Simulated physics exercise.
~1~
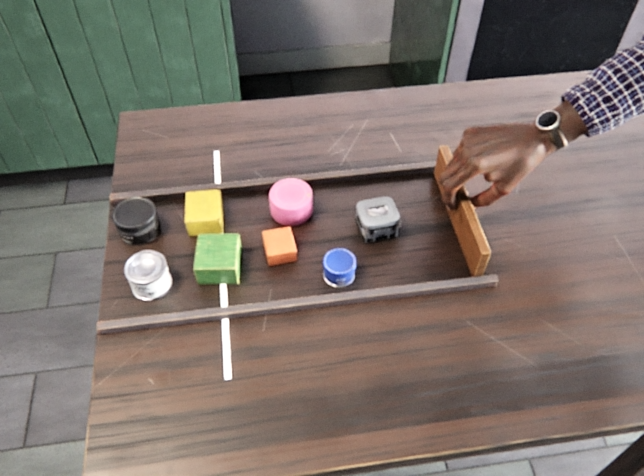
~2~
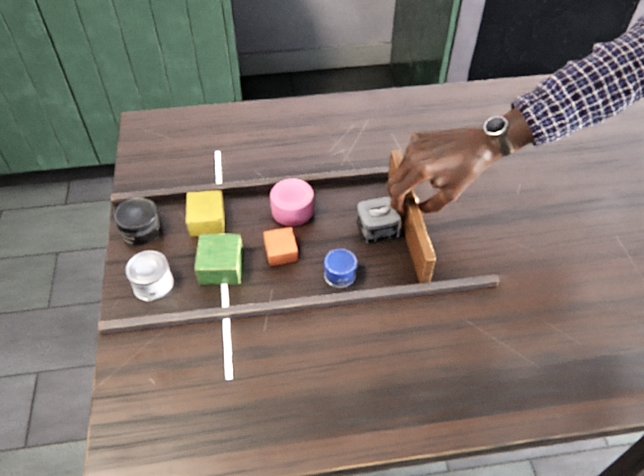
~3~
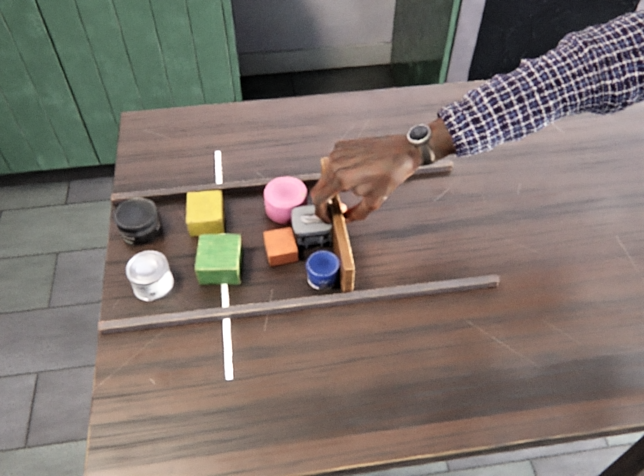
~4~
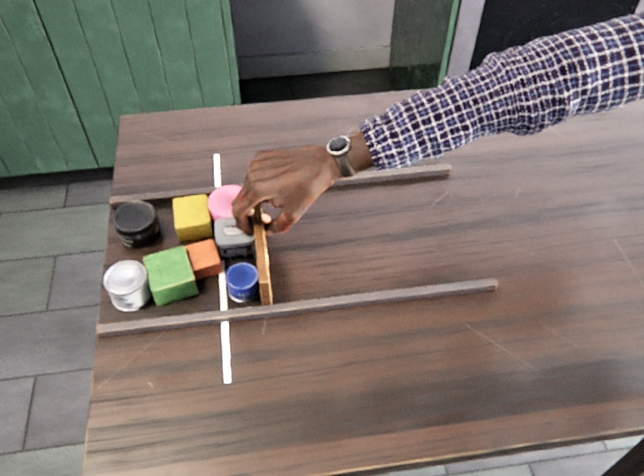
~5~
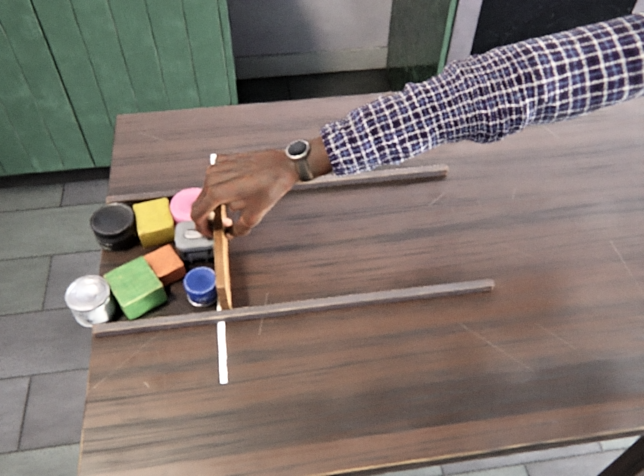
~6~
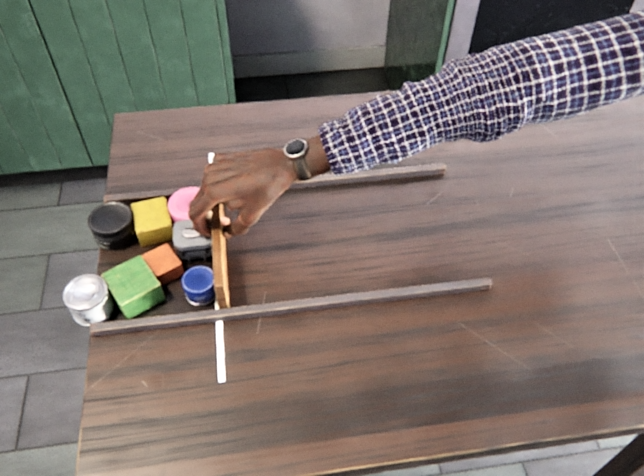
A hand slides an upright wooden board leftward between two rails on a table, gathering a grey case, blue pot, orange block and pink lid, then pushing them against the other objects until the board stops at the white tape, with everything bunched at the left edge and nothing fallen.
